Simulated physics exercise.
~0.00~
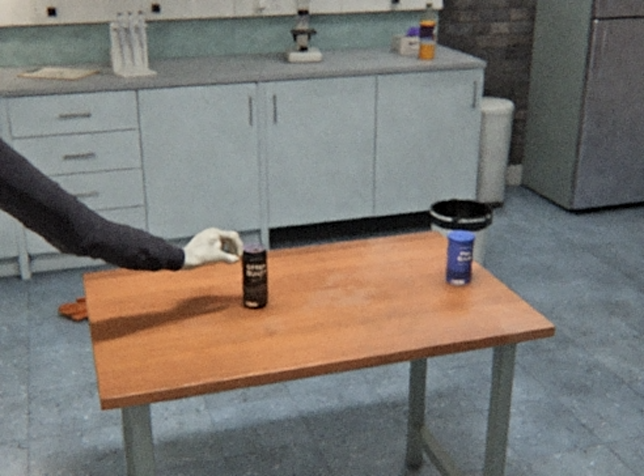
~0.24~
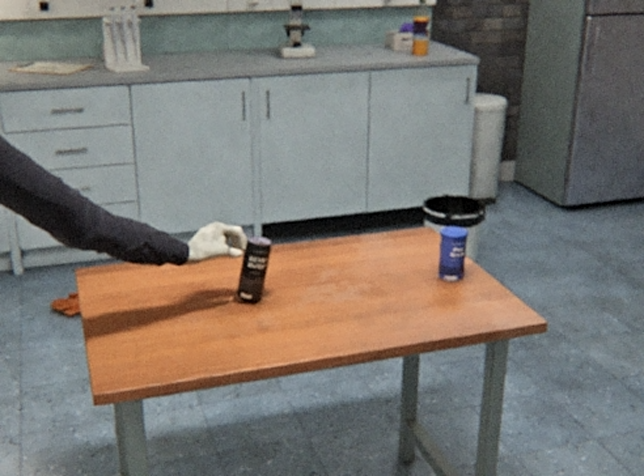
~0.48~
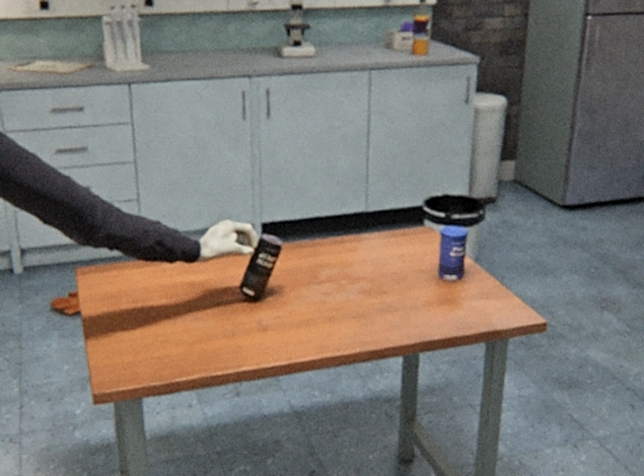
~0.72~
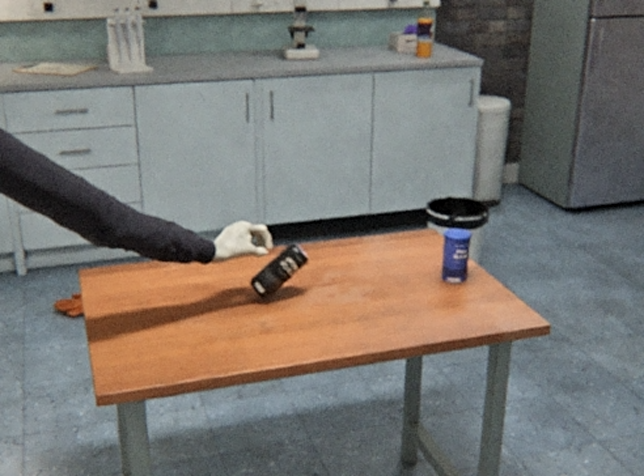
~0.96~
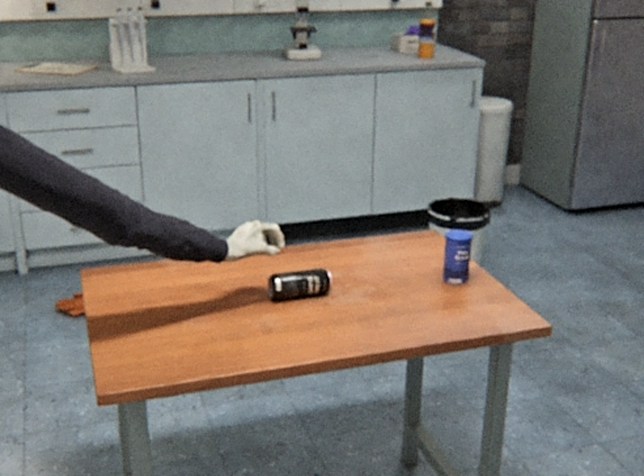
On a wooden table in a lab, a gloved hand pushing a black can rightward until it topples onto its side.
